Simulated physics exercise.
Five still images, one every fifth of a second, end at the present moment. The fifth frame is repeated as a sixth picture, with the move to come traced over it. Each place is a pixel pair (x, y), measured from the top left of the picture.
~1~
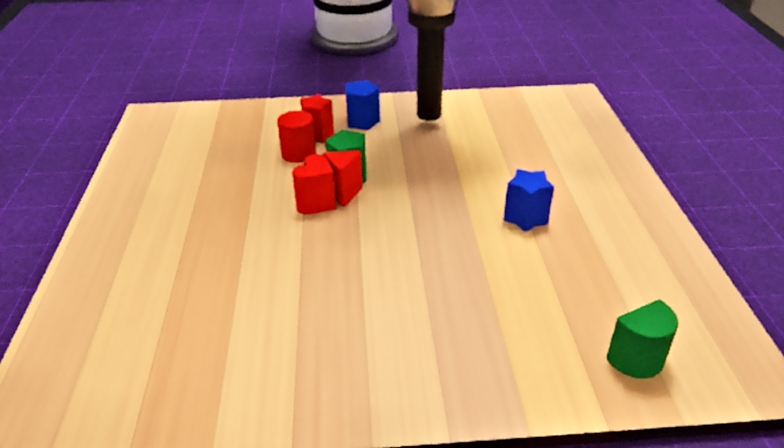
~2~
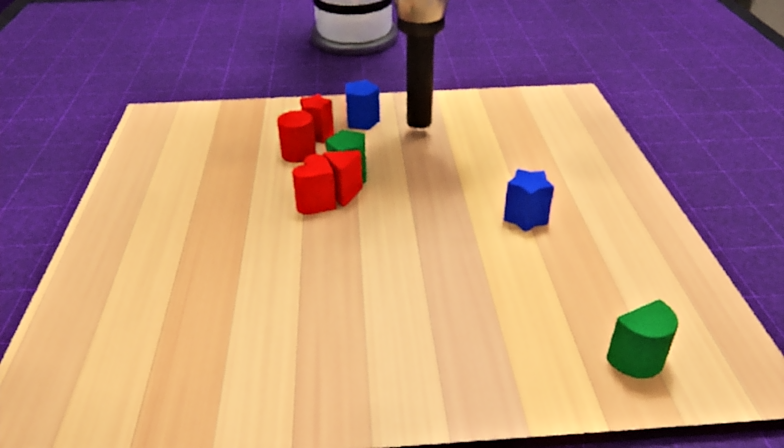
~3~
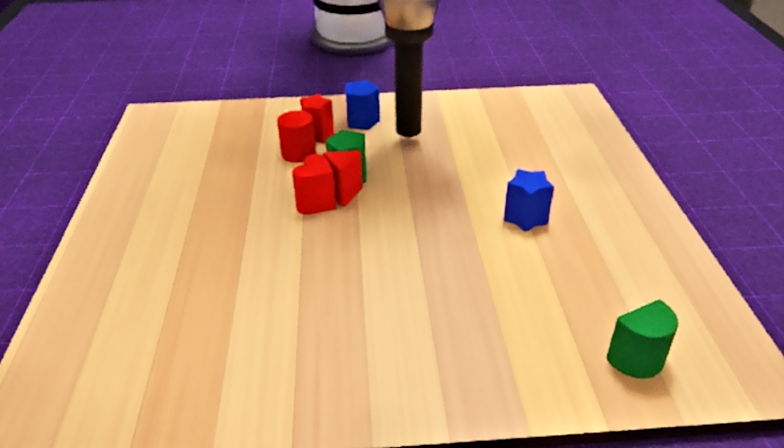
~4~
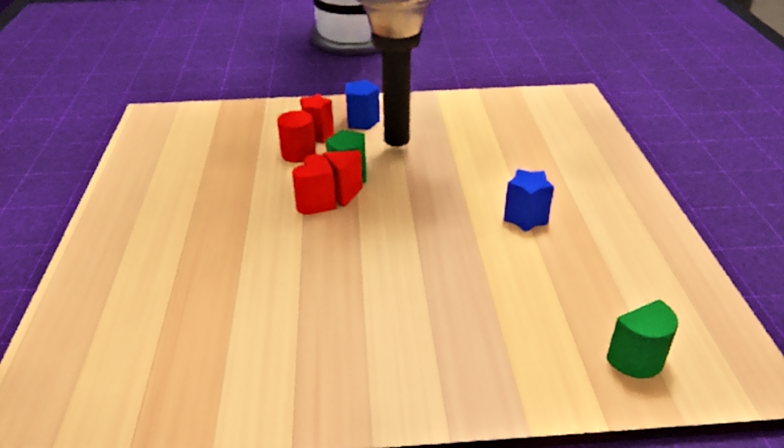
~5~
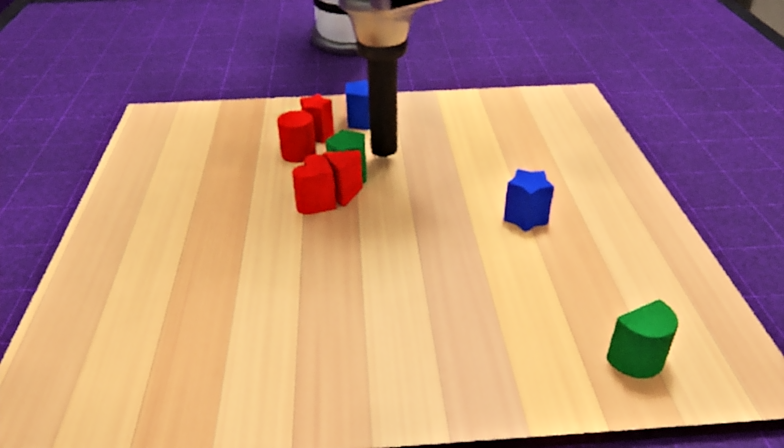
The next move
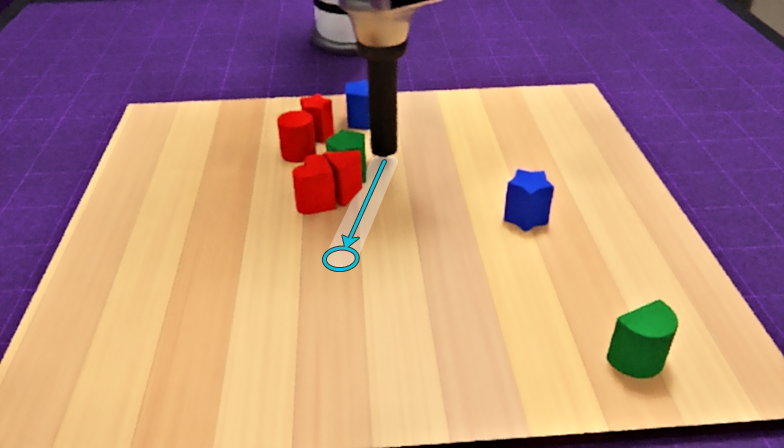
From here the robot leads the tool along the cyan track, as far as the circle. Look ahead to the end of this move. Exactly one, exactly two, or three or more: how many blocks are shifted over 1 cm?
The answer is two blocks.
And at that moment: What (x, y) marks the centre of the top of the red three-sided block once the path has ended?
My best guess is (324, 182).
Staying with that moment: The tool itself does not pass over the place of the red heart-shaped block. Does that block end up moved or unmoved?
That block will leave its spot.
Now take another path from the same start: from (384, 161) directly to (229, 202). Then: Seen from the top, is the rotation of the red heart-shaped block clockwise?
The answer is no.
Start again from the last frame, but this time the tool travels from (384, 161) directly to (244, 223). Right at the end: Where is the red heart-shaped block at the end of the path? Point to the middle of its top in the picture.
The spot you're after is about (284, 189) in the image.
The drawn path runs in a line from (384, 161) to (341, 259).
What follows on the original path. One third of the way, tool at (371, 178); red heart-shaped block at (308, 167); red three-sided block at (335, 160), turned 15° clockwise; green five-sided block at (342, 141).
Two thirds of the way, tool at (357, 210); red heart-shaped block at (293, 169), turned 40° clockwise; red three-sided block at (324, 178), turned 80° clockwise; green five-sided block at (342, 141).
At the end, tool at (340, 246); red heart-shaped block at (293, 169), turned 40° clockwise; red three-sided block at (324, 182), turned 95° clockwise; green five-sided block at (342, 141); blue five-sided block not moved.
